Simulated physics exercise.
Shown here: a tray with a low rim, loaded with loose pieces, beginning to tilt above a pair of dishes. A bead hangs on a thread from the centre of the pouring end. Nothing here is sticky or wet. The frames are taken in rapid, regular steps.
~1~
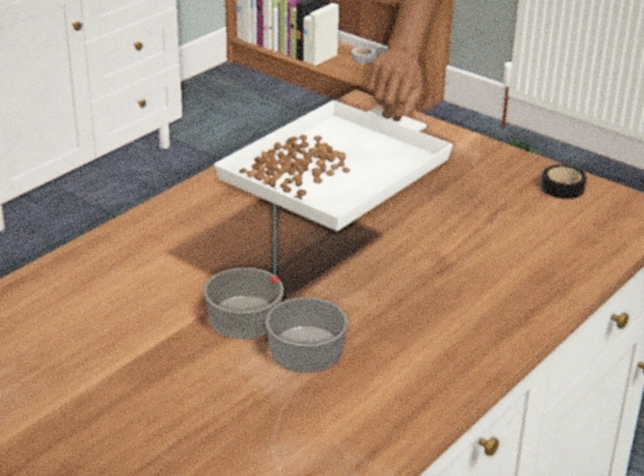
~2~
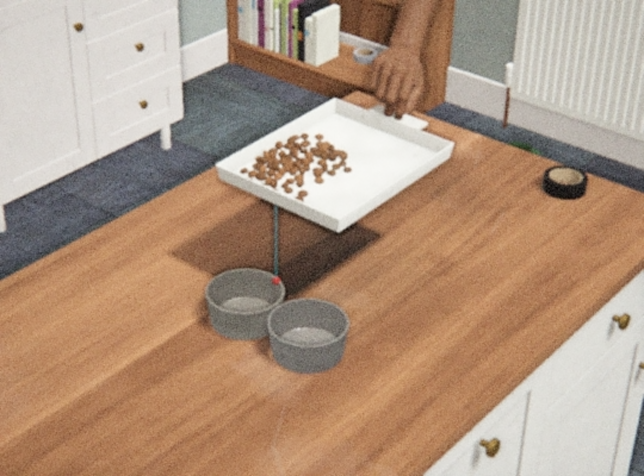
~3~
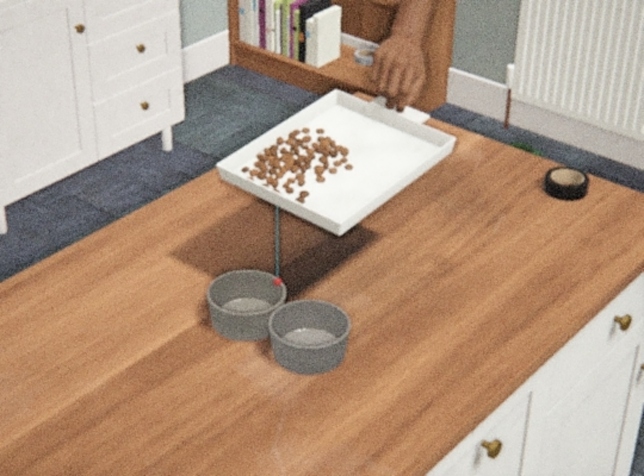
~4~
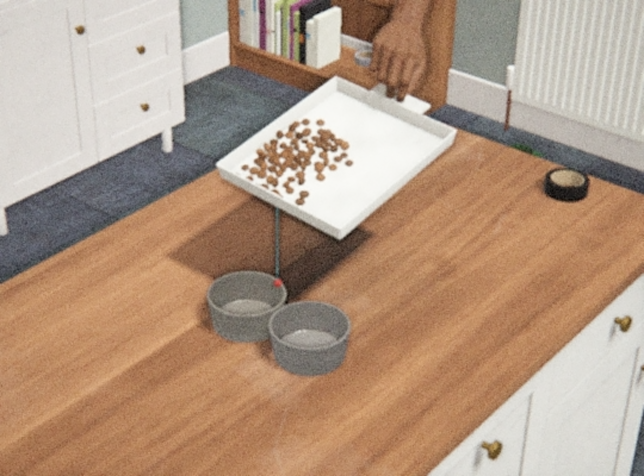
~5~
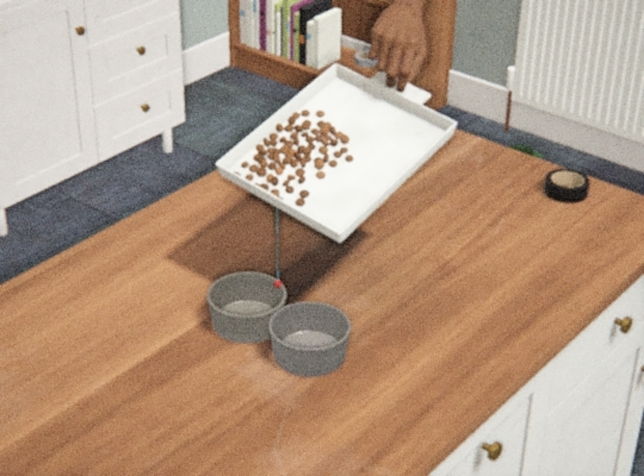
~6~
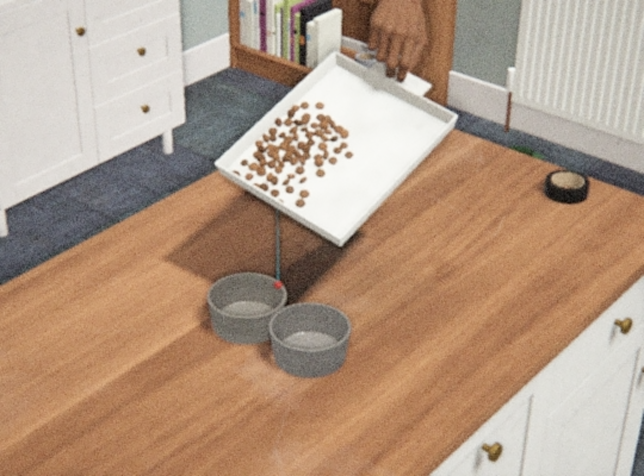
The video shows a hand holding a white tray of small brown pieces above two gray bowls on a wooden counter, then gradually raising its far side so the tray tilts toward the bowls, its near right corner dipping slightly.
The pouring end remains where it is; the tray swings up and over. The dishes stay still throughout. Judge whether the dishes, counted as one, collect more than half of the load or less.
Well, most of it stays in the dishes by the end.
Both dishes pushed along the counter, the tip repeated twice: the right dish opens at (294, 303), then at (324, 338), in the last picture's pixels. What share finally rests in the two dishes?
Around 20 and then 70 per cent.
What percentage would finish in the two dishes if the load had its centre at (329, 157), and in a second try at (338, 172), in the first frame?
Roughly 90 % and then 80 %.
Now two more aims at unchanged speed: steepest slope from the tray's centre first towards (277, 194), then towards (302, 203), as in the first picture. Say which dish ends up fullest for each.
The first try favours the left of the two, the second the right of the two.
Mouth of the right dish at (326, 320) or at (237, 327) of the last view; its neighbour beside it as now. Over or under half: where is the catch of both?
Past half, then shy of half.
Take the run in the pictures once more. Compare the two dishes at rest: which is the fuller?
More winds up in the rightward dish.
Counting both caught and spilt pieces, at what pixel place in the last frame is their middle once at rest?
Near (311, 349).
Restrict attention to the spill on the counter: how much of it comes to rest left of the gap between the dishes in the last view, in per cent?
It comes to near 40 percent of the spill.
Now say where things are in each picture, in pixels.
Corners of the pouring end near (219, 164) and (337, 215), level; middle of the load near (290, 164), bits of dog kibble; left dish near (218, 318); right dish near (281, 351); bead on its thread near (275, 280), in the first frame.
Corners of the pouring end near (220, 165) and (339, 217), level; middle of the load near (291, 164), in the second frame.
Corners of the pouring end near (221, 164) and (340, 221), tipped barely, lowest at the right corner; middle of the load near (292, 161), in the third frame.
Corners of the pouring end near (221, 164) and (340, 226), tipped a little, lowest at the right corner; middle of the load near (292, 157), in the fourth frame.
Corners of the pouring end near (220, 163) and (340, 230), tipped clearly, lowest at the right corner; middle of the load near (292, 153), in the fifth frame.
Corners of the pouring end near (220, 163) and (340, 235), tipped clearly, lowest at the right corner; middle of the load near (291, 149); left dish near (221, 324); right dish near (284, 357), in the sixth frame.
Shortly afterwards, tray tipped steeply; the whole lot on the tray.
Next, tray tipped past a quarter turn; near a third on the tray; near half in the right dish; a little outside both; a little in the air.
Some moments later, tray tipped past a quarter turn; the bulk in the right dish; a little outside both.
In the end, tray tipped past a quarter turn; the bulk in the right dish; none at all in the left dish; a little outside both.
